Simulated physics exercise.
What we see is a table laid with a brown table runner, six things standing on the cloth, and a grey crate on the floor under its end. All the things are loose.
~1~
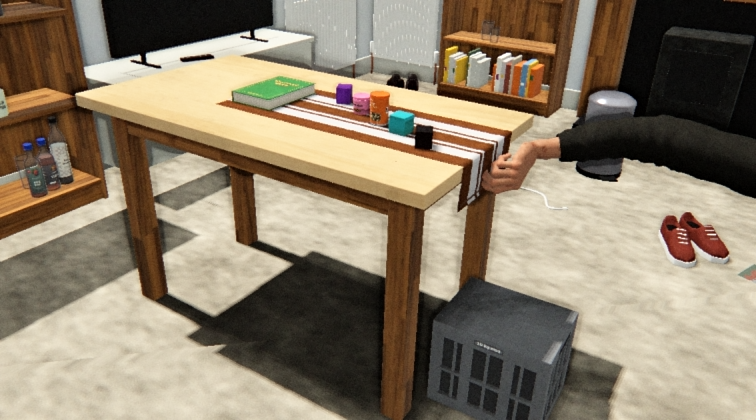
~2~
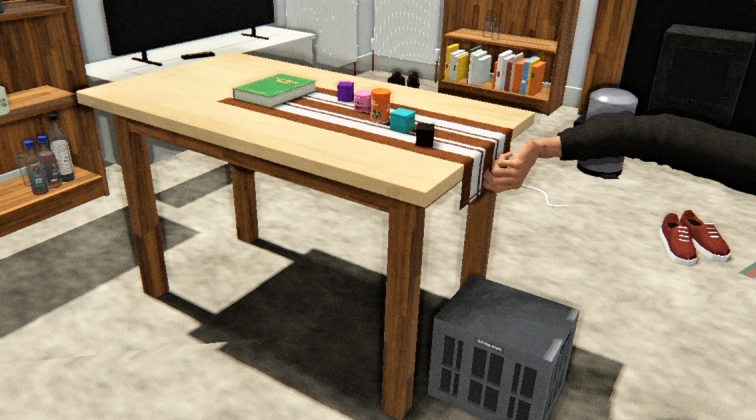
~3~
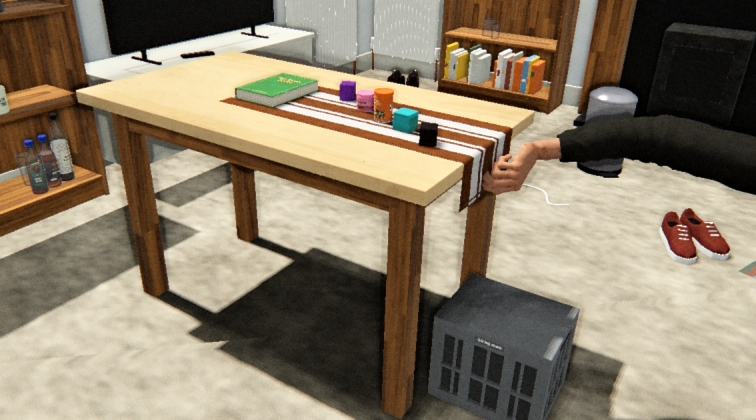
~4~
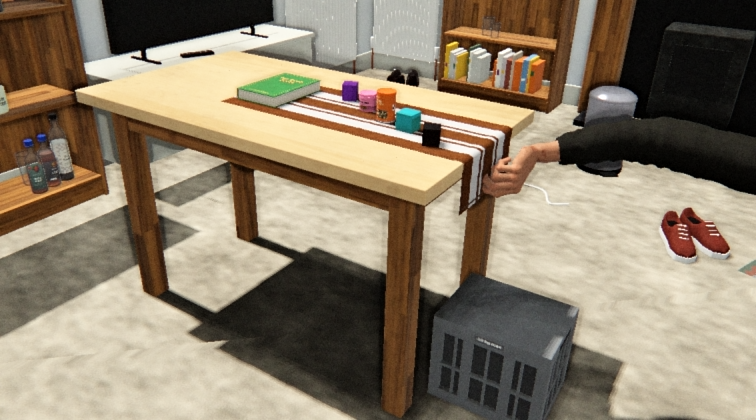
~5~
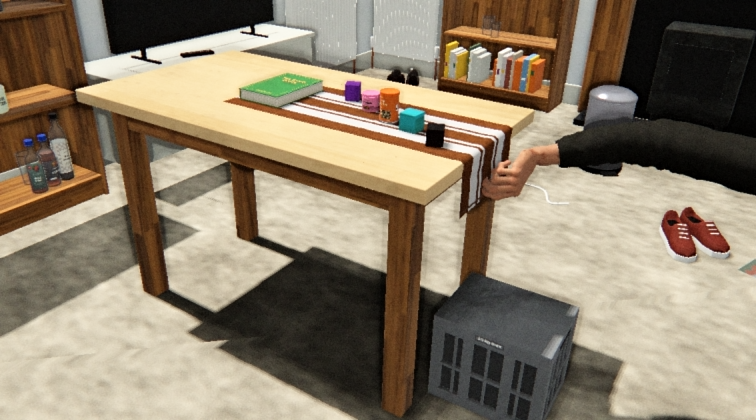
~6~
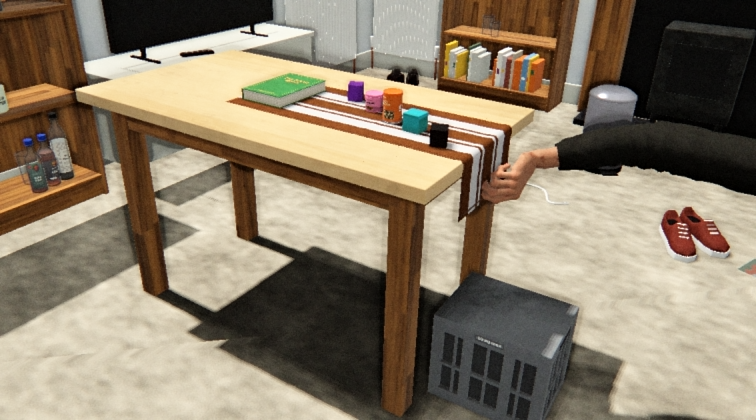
A hand slowly pulling a brown striped runner over a table's end, the green book and five small colourful items shifting right.
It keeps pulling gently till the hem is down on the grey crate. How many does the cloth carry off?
Over the edge go three.
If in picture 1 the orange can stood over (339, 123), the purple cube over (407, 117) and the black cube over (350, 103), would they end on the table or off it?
The orange can keeps its place on top, the purple cube falls, the black cube survives.
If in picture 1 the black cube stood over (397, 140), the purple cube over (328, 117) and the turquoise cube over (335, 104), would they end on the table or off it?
The black cube drops off; the purple cube stays on; the turquoise cube stays on.
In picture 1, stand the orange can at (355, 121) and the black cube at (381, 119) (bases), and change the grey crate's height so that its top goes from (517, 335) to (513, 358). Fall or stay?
The orange can falls, the black cube tumbles off.
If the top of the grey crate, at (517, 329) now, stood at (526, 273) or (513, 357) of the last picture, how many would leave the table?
It would be 1 and 4.
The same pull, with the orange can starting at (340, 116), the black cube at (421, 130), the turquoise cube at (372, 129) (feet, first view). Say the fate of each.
The orange can survives; the black cube drops off; the turquoise cube goes over.
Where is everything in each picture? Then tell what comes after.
In the first frame, hem (458, 212); black cube (425, 128); turquoise cube (402, 114); orange can (380, 93); pink pot (362, 95); purple cube (344, 86); top of the crate (517, 335).
In the second frame, hem (460, 210); black cube (426, 126).
In the third frame, hem (458, 213); turquoise cube (406, 111).
In the fourth frame, hem (459, 216); orange can (387, 91); top of the crate (517, 330).
In the fifth frame, hem (459, 219); pink pot (371, 92).
In the sixth frame, hem (458, 222); black cube (440, 126); turquoise cube (416, 112); orange can (393, 91); pink pot (375, 93); purple cube (356, 83).
Soon after, hem near (480, 246); black cube gone.
Then, hem near (477, 286); black cube and turquoise cube gone.
Further on, hem on the crate; black cube, turquoise cube and orange can gone.
At rest, hem on the crate; black cube, turquoise cube and orange can gone. The table loses three.
